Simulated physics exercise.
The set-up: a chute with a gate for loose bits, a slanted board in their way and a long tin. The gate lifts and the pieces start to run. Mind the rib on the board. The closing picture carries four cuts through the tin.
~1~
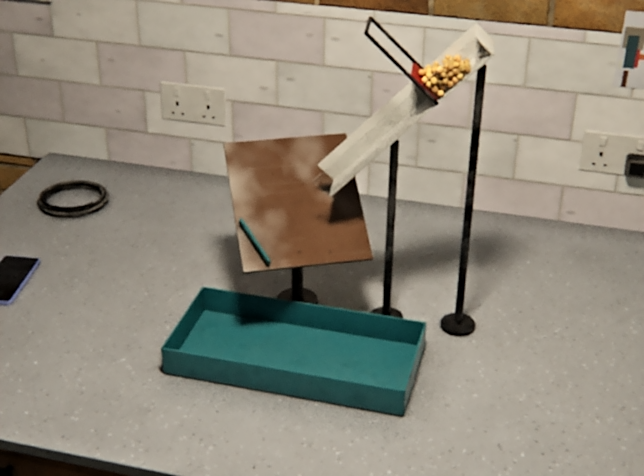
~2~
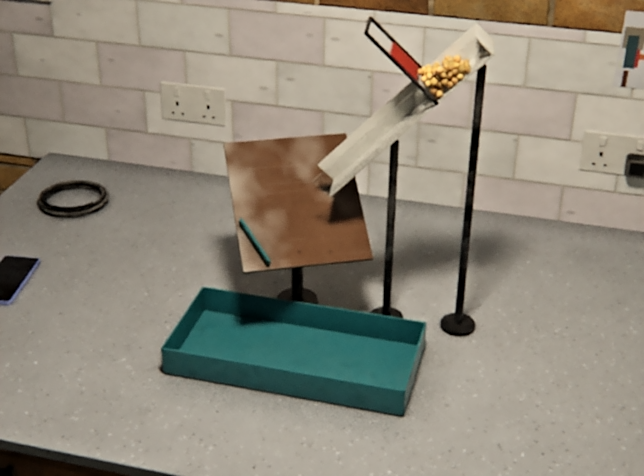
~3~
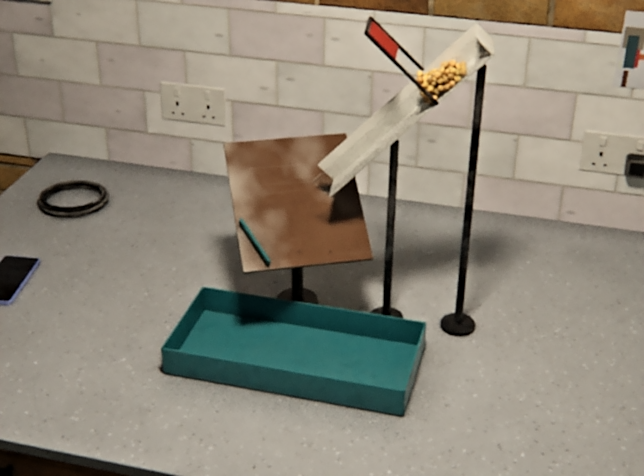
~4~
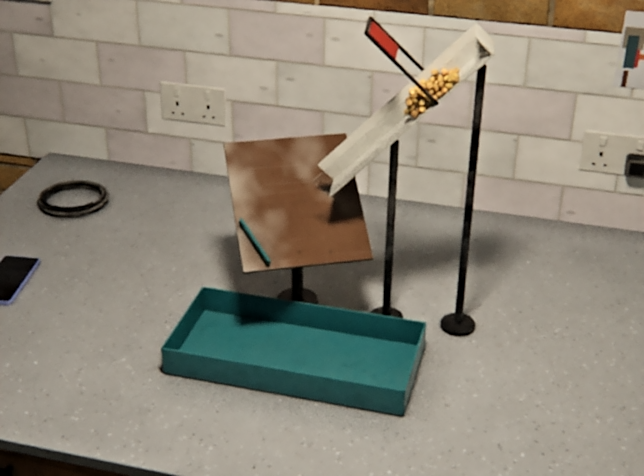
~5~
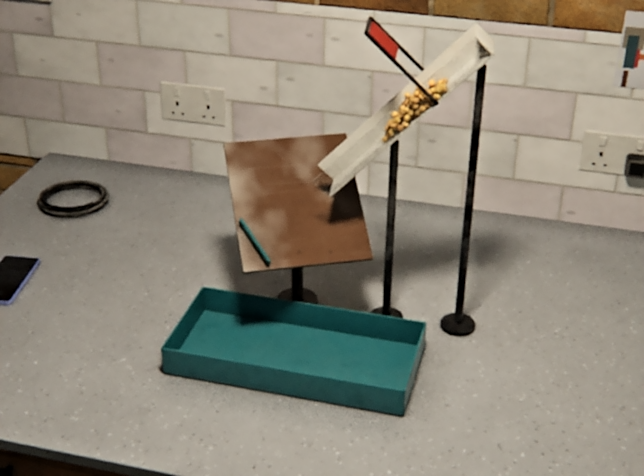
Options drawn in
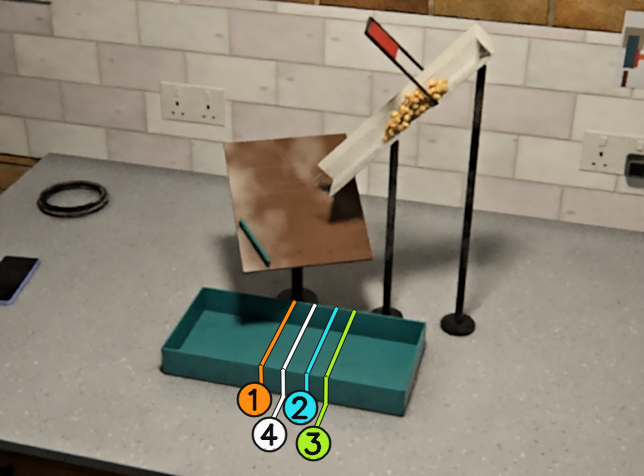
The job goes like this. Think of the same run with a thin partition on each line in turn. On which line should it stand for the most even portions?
The answer is line 4.
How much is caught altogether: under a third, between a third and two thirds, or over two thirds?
It is over two thirds.
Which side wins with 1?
The right side.
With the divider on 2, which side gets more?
Left.
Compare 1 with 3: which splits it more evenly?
Here it is line 1.
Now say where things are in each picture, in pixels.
Load behind the gate near (447, 74), dried chickpeas; lip of the chute near (332, 188), sloping fairly steeply, in the first frame.
Middle of the board near (297, 200), tilted fairly steeply; middle of its low edge near (309, 265); of its high edge near (285, 138), in the second frame.
Front corners of the tin near (162, 348) and (404, 391), empty; front of the load near (426, 94), in the third frame.
Middle of the load near (431, 91); its front near (410, 113), close to a quarter of the way to the lip; rib from (240, 219) to (269, 261), in the fourth frame.
Middle of the load near (416, 105); its front near (385, 139), close to half of the way to the lip, in the fifth frame.
On the marked copy, line 1 crosses the front rim at (261, 365); line 2 crosses the front rim at (307, 373); line 3 crosses the front rim at (326, 377); line 4 crosses the front rim at (283, 369).
If 1 is chosen, of what is caught, a small share on the left of the divider, the bulk on the right.
If 2 is chosen, of what is caught, all but a few on the left of the divider, a small share on the right.
If 3 is chosen, of what is caught, all but a few on the left of the divider, only a few on the right.
If 4 is chosen, of what is caught, close to two thirds on the left of the divider, close to a third on the right.
